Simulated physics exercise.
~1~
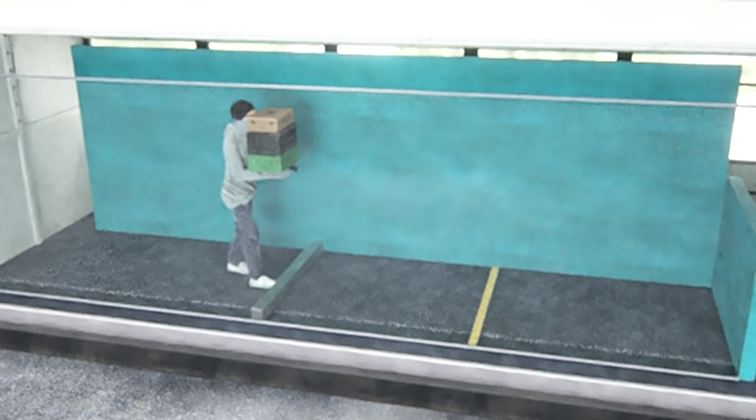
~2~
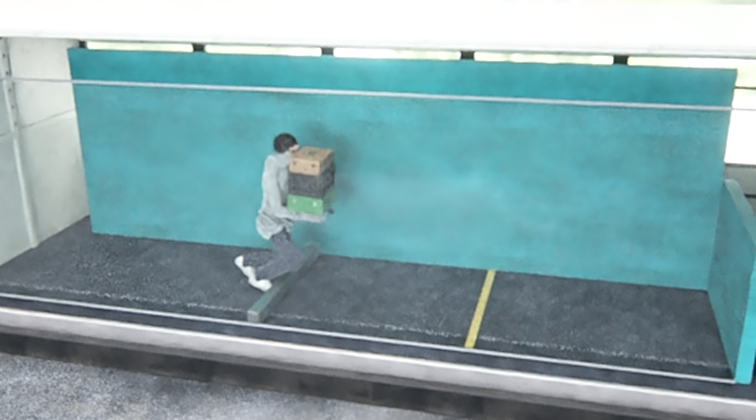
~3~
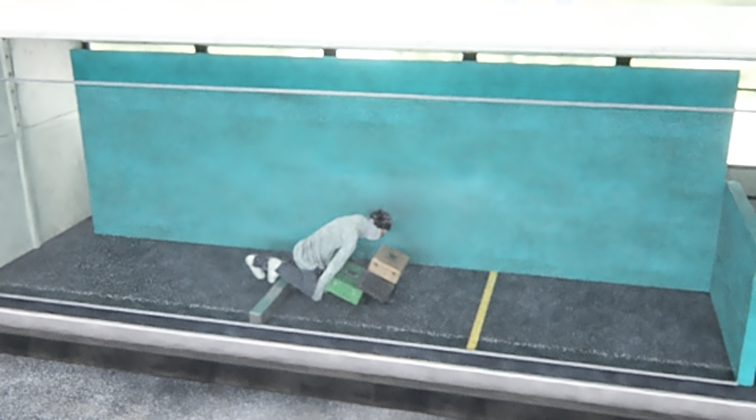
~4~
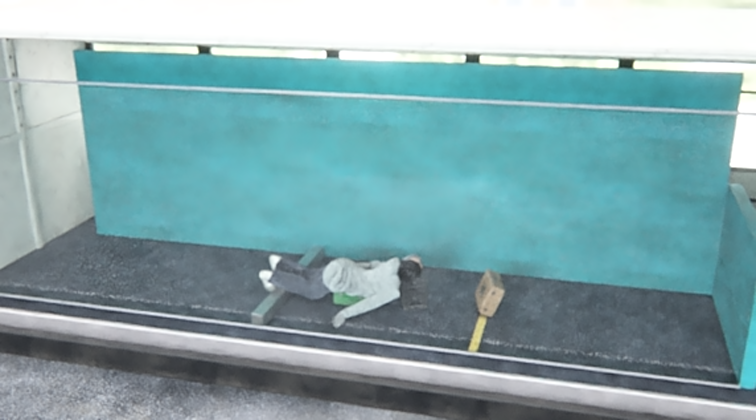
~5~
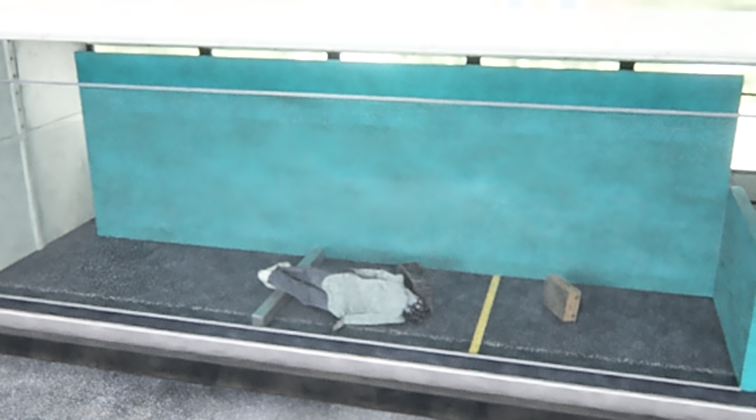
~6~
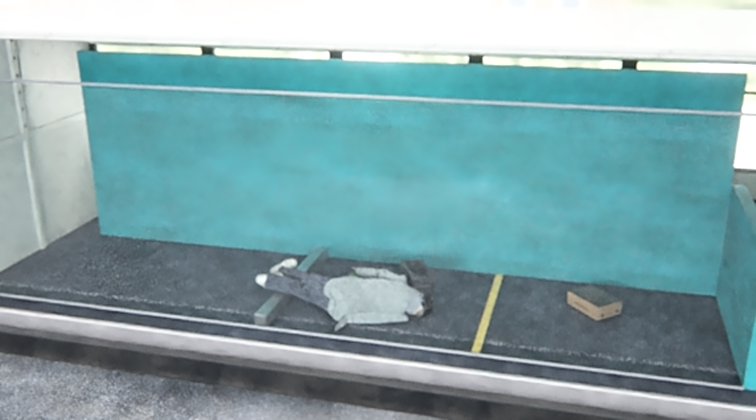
A person in a grey top and dark trousers stands at the left of a dark-floored platform backed by a teal wall, seen from slightly above and to the side. They hold a stack of brown, black and green boxes on their forearms, behind a low rail, with a yellow line further right. The person pitches forward over the rail, and the stack drops and spills ahead of them. They land face down over the green and black boxes, while the brown one tumbles right across the line. It comes to rest beyond it, and the person lies flat, head short of the line.
